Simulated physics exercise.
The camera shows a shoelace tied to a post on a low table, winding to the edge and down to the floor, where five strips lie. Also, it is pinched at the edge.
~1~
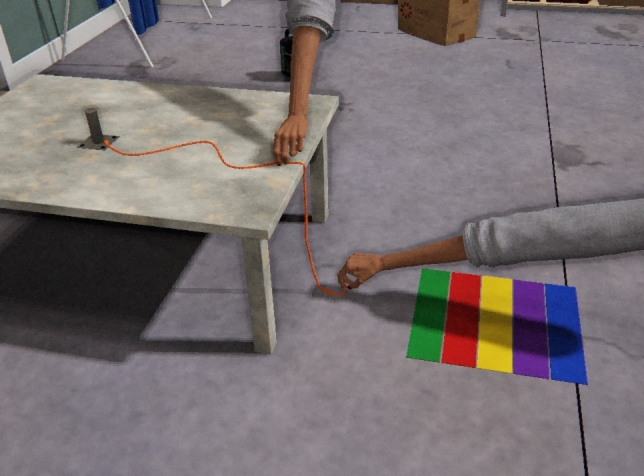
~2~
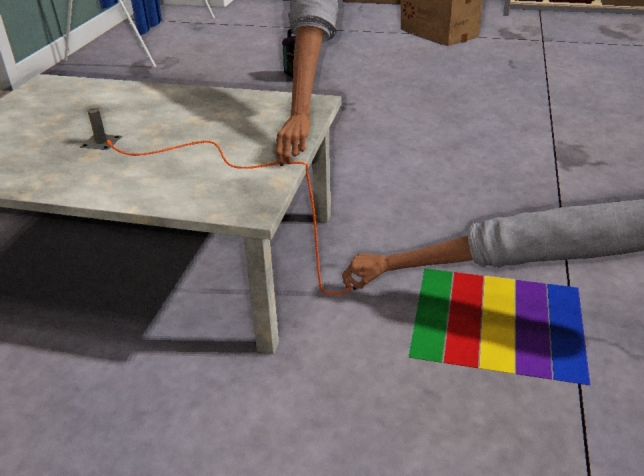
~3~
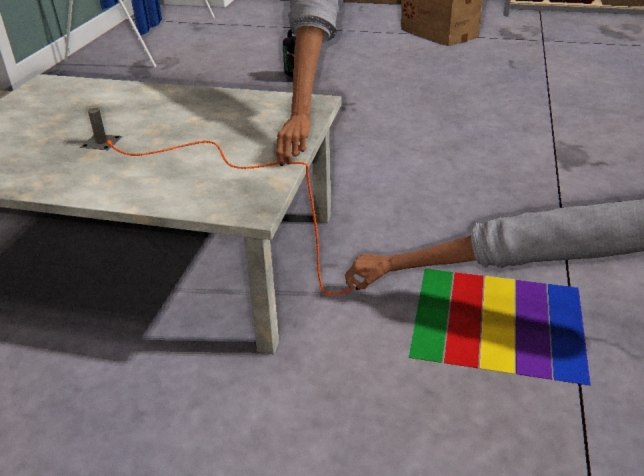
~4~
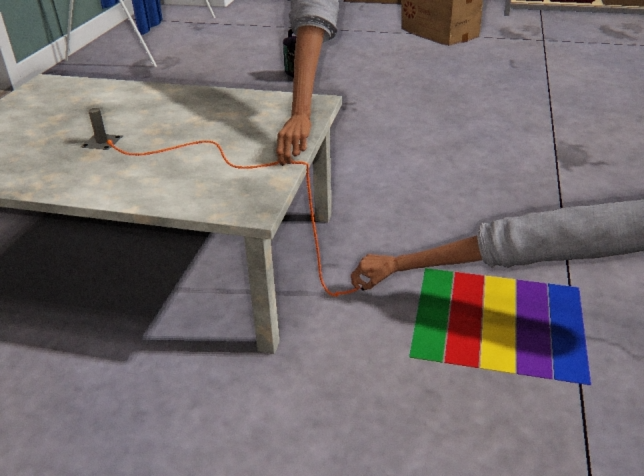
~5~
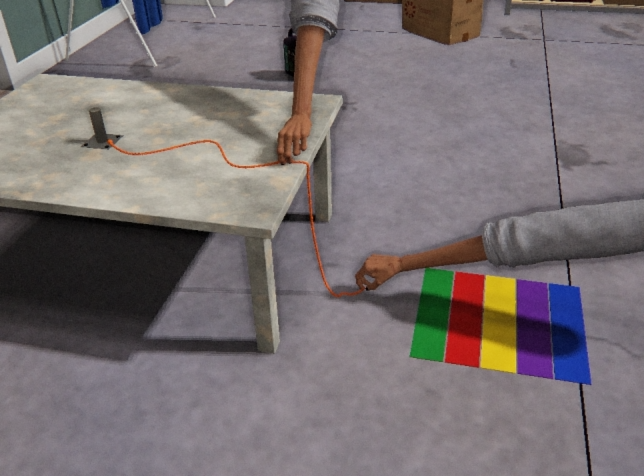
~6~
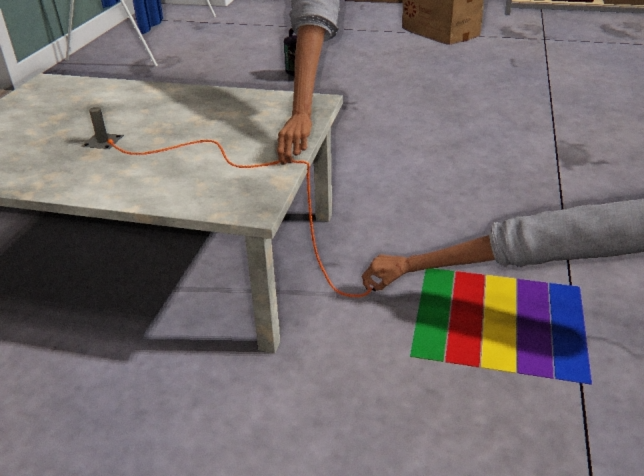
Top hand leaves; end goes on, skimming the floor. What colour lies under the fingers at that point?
Yellow.
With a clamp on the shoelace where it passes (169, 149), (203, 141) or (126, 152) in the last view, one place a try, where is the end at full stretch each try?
Pixel places, try by try: (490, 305), (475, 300), (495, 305).
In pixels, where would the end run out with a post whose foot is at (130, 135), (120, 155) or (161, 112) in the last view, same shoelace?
Pixels, try by try: About (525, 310), (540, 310), (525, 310).
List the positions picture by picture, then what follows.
End (347, 286); green (425, 342); red (460, 347); yellow (495, 352); purple (531, 357); blue (568, 362), in the first frame.
End (352, 286); shoelace through (124, 153) (193, 144) (228, 164) (296, 163) (315, 224) (320, 279), in the second frame.
End (355, 287), in the third frame.
End (360, 287); shoelace through (125, 153) (193, 143) (229, 163) (297, 163) (313, 224) (321, 279), in the fourth frame.
End (365, 287), in the fifth frame.
End (371, 288); shoelace through (126, 152) (194, 143) (229, 163) (298, 162) (311, 222) (327, 277), in the sixth frame.
Soon after, end near (440, 297); over green.
After that, end near (480, 302); over red.
At the stop, end near (503, 305); over yellow. It halts on the yellow strip.
